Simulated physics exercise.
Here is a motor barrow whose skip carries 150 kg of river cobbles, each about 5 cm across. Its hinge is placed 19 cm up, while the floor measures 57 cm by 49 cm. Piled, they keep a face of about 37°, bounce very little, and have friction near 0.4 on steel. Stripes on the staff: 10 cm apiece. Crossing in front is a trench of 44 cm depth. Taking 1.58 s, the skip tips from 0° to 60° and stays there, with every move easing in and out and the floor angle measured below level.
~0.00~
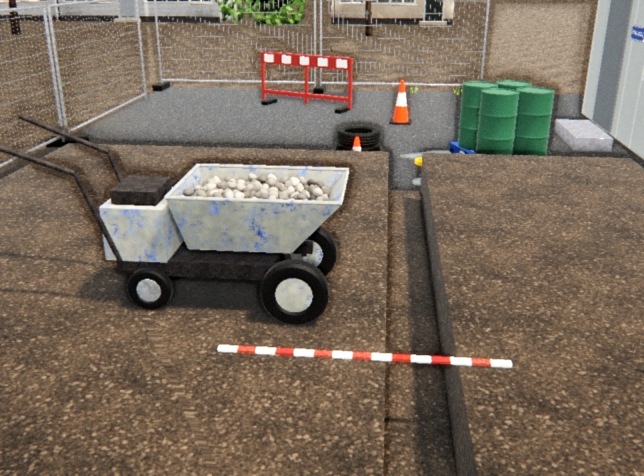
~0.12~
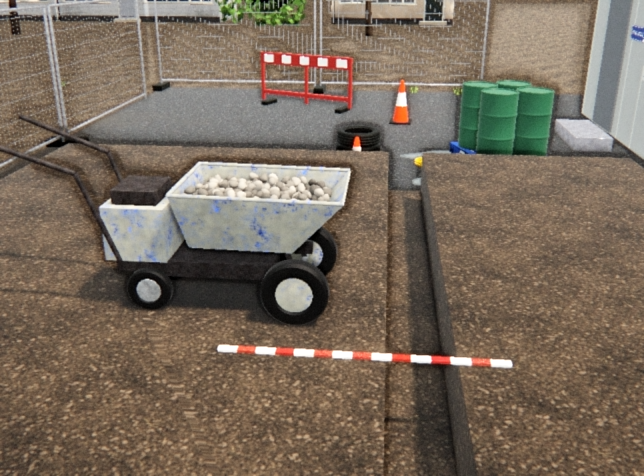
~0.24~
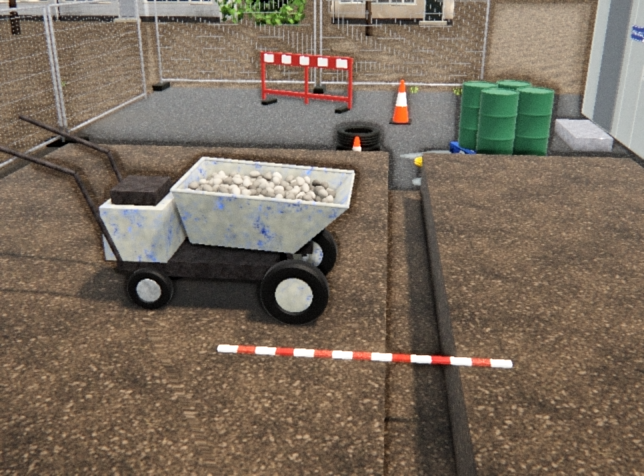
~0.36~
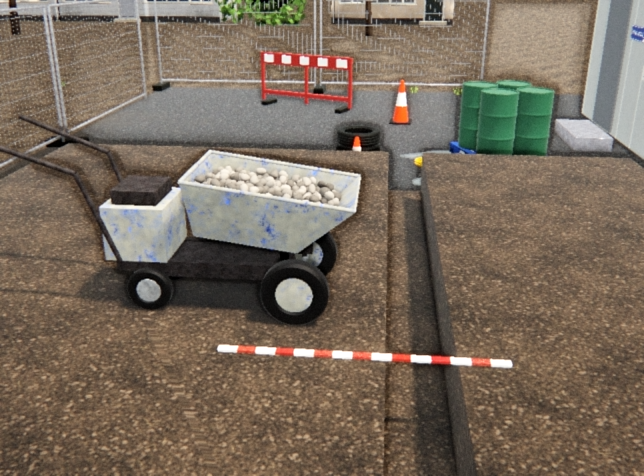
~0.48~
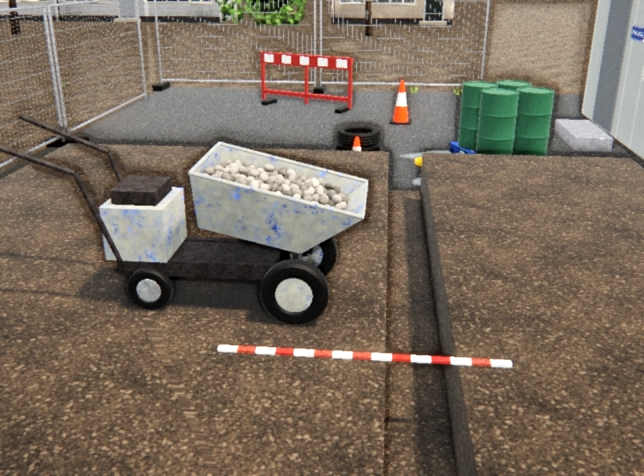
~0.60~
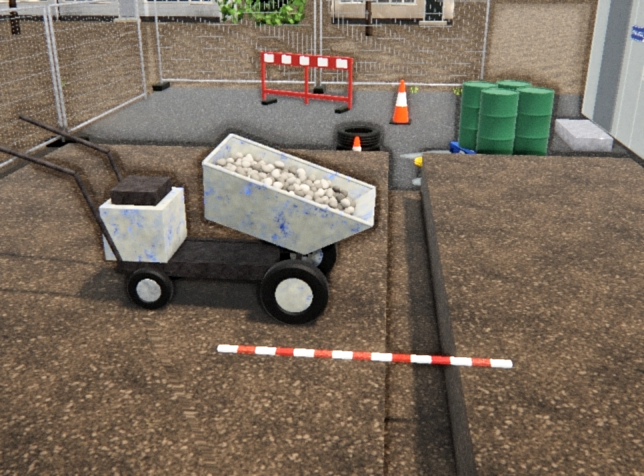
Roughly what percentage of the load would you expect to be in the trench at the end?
I'd expect around 77 per cent.
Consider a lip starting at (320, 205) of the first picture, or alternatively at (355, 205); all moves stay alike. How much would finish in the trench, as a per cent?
I'd expect some 85 per cent, then some 60.
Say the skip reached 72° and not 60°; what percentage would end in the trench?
Roughly 90% would end there.
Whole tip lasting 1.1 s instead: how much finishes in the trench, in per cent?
With that change, it comes to around 70 per cent.
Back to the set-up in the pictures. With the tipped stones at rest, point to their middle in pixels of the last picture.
The resting stones are centred at roughly (421, 356).
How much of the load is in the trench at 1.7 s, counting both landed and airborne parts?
About 25 per cent by then.
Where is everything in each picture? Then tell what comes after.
In the first picture, lip at (341, 204), floor tilted 0°, highest stones at (253, 185).
In the second picture, lip at (343, 205), floor tilted 1°, highest stones at (249, 183); the stones move at 0.1 m/s on average.
In the third picture, lip at (348, 207), floor tilted 4°, highest stones at (231, 181); the stones move at 0.3 m/s on average.
In the fourth picture, the skip is at 8°, its lip at (355, 211); the top of the load is at (232, 176); the stones move at 0.4 m/s on average.
In the fifth picture, the skip is at 13°, its lip at (363, 218); the top of the load is at (235, 170); the stones move at 0.4 m/s on average.
In the sixth picture, lip at (372, 226), floor tilted 19°, highest stones at (240, 163); the stones move at 0.5 m/s on average.
After 1.2 s the floor is at 50°; 100 % in the skip; the foremost stones are at (394, 248).
After 1.7 s the floor is at 60°; 76 % in the skip, 23 % in the trench, 1 % past the trench; the foremost stones are at (464, 311).
After 2.0 s the floor is at 60°; 48 % in the skip, 43 % in the trench, 9 % past the trench; the foremost stones are at (516, 299).
After 4.0 s the floor is at 60°; 14 % in the skip, 77 % in the trench, 9 % past the trench; the foremost stones are at (553, 295).
